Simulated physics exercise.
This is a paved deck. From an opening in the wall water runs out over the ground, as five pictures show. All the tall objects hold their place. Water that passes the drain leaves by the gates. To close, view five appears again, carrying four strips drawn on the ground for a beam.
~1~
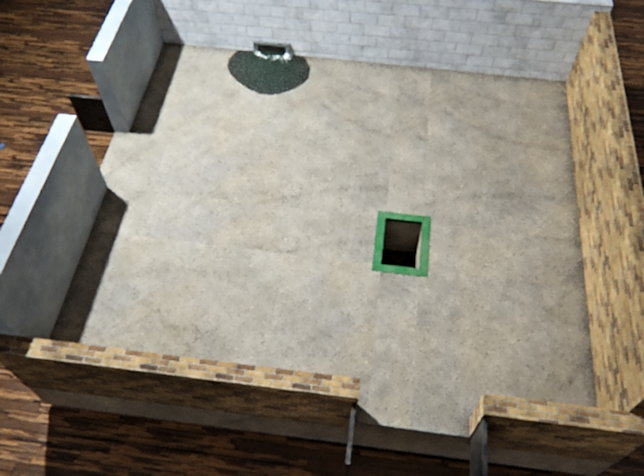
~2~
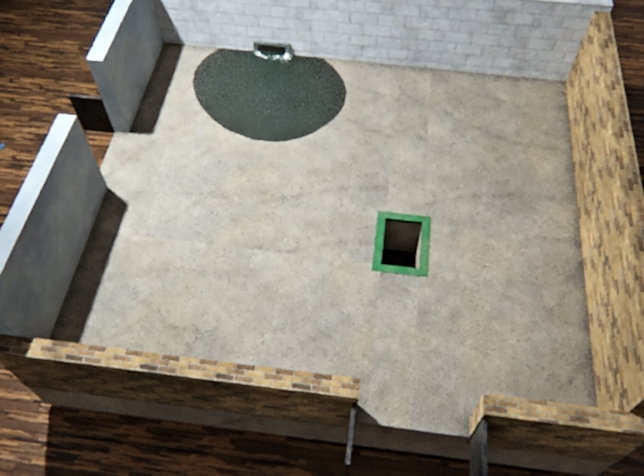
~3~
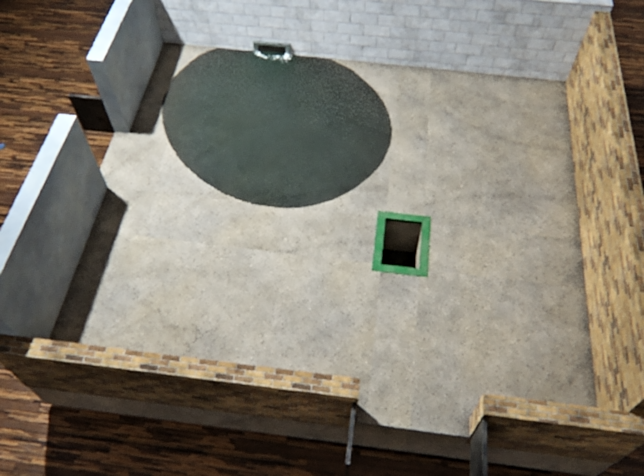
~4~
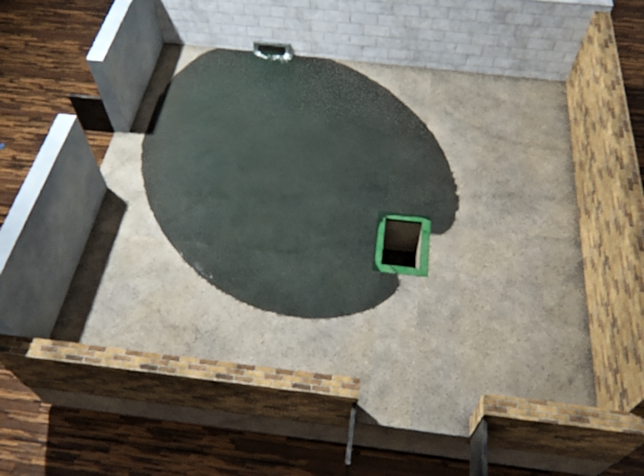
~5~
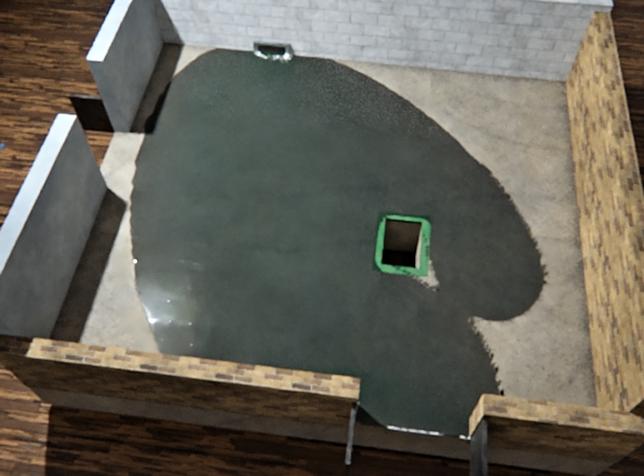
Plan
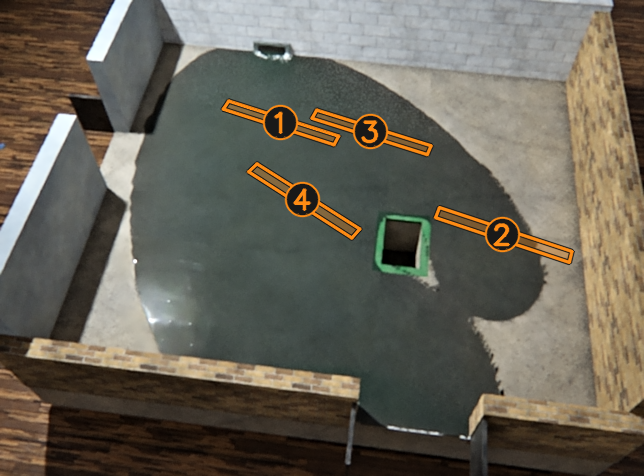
At the start, a small dark patch of water lies below an outlet in the back wall of a walled deck. It spreads toward the front, reaches the green-edged square opening and surrounds it, then extends right and to the gap in the front wall.
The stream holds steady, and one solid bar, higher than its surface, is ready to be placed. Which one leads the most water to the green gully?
4.
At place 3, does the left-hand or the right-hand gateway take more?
More leaves on the right.
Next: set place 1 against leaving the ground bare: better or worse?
Place 1 is worse.
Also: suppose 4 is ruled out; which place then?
2.
On the marked copy, 1 from (226, 105) to (336, 140); 2 from (437, 212) to (570, 256); 3 from (314, 114) to (429, 150); 4 from (252, 167) to (355, 233).
With 1, about 12 % of the stream runs into the green gully, about 87 % out by the gates.
With 2, about 22 % of the stream runs into the green gully, about 76 % out by the gates.
With 3, about 13 % of the stream runs into the green gully, about 85 % out by the gates.
With 4, about 40 % of the stream runs into the green gully, about 58 % out by the gates.
